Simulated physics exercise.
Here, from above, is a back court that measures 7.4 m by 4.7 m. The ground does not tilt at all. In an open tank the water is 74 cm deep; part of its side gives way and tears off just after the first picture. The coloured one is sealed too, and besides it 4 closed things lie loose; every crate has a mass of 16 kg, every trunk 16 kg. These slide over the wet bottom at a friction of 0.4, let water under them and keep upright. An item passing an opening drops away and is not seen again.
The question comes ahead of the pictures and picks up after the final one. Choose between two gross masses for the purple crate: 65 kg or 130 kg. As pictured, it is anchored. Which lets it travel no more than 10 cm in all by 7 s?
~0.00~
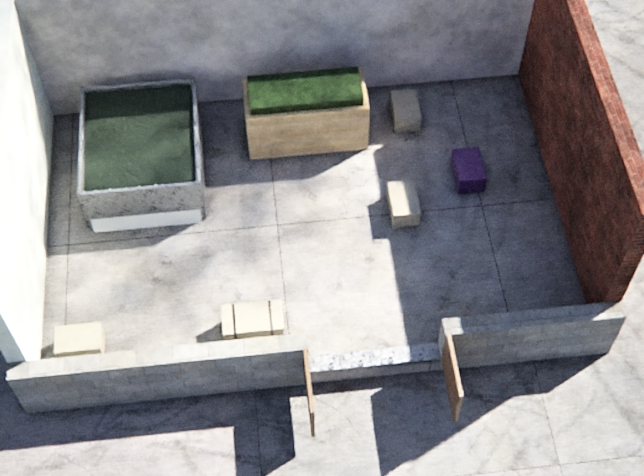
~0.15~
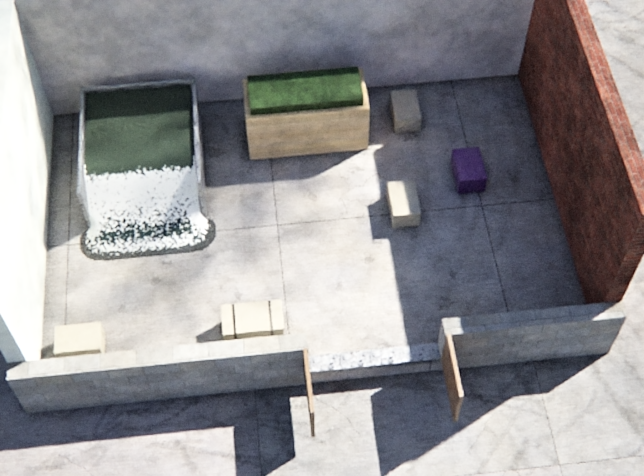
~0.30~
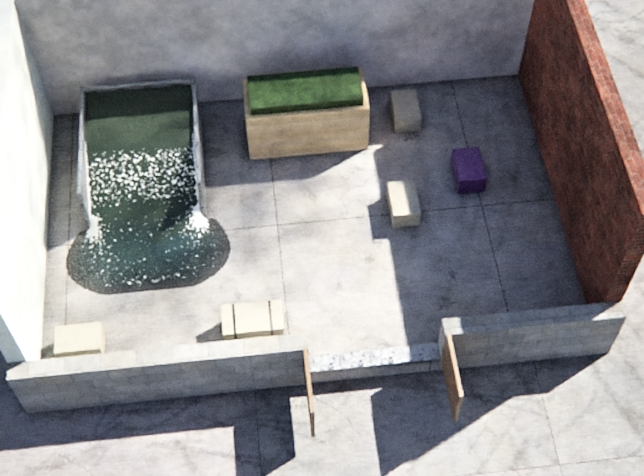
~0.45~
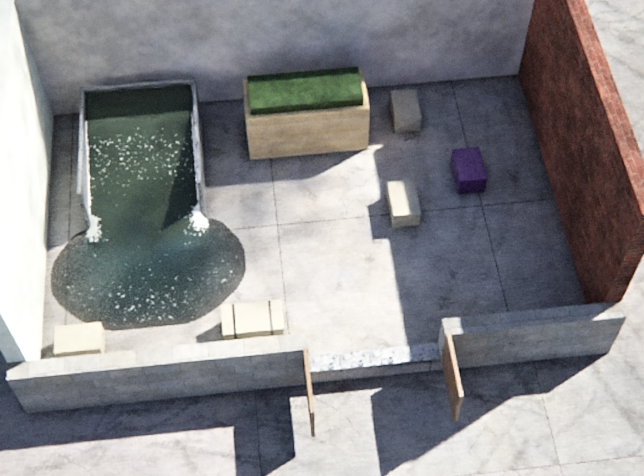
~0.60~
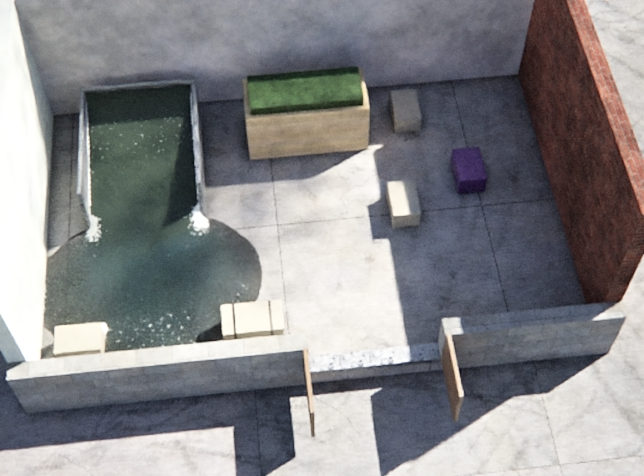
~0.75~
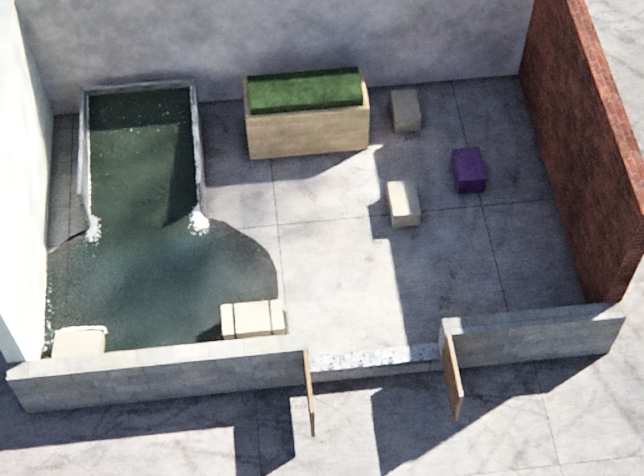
Of the two, the smaller does it already.
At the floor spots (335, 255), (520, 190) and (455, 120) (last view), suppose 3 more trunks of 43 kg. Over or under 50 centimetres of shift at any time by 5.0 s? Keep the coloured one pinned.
In order: Farther, then not as far, then not as far.
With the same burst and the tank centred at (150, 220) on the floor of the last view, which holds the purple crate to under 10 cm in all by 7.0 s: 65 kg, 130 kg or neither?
In that case the lower weight is enough.
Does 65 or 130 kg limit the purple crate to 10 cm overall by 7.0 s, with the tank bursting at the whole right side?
Result: Heavier option only.
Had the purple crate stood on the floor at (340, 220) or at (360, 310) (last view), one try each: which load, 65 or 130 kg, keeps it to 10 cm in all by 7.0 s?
In turn: The lighter suffices; just the heavier works.
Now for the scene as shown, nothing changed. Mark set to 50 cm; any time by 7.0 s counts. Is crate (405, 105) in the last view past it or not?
Here the answer is not beyond.
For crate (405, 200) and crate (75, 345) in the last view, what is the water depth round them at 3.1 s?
Roughly 1 and 24 cm.
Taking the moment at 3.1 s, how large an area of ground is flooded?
At that time the wet patch spans about 20 m2.
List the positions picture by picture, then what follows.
In the first frame, the purple crate at (470, 164) rests on the ground; 3.0 m2 under water; 0 of 5 have shifted.
In the second frame, the purple crate at (470, 164) rests on the ground; water covers 4.0 m2; 0 of 5 have shifted.
In the third frame, the purple crate at (470, 164), on the bottom; 5.2 m2 under water; 0 of 5 have shifted.
In the fourth frame, the purple crate at (470, 164) rests on the ground; water covers 6.9 m2; 0 of 5 have shifted.
In the fifth frame, the purple crate at (470, 164), on the bottom; water covers 8.5 m2; 0 of 5 have shifted.
In the sixth frame, the purple crate at (470, 164), on the bottom; water covers 9.4 m2; 1 of 5 have shifted.
After 1.4 s the purple crate would be 0 cm from its start with 65 kg and 0 cm from its start with 130 kg; 0 cm of water round it then.
After 3.1 s the purple crate would be 0 cm from its start with 65 kg and 0 cm from its start with 130 kg; 0 cm of water round it then.
After 4.9 s the purple crate would be 0 cm from its start with 65 kg and 0 cm from its start with 130 kg; 7 cm of water round it then.
After 7.0 s the purple crate would be 0 cm from its start with 65 kg and 0 cm from its start with 130 kg; 7 cm of water round it then.
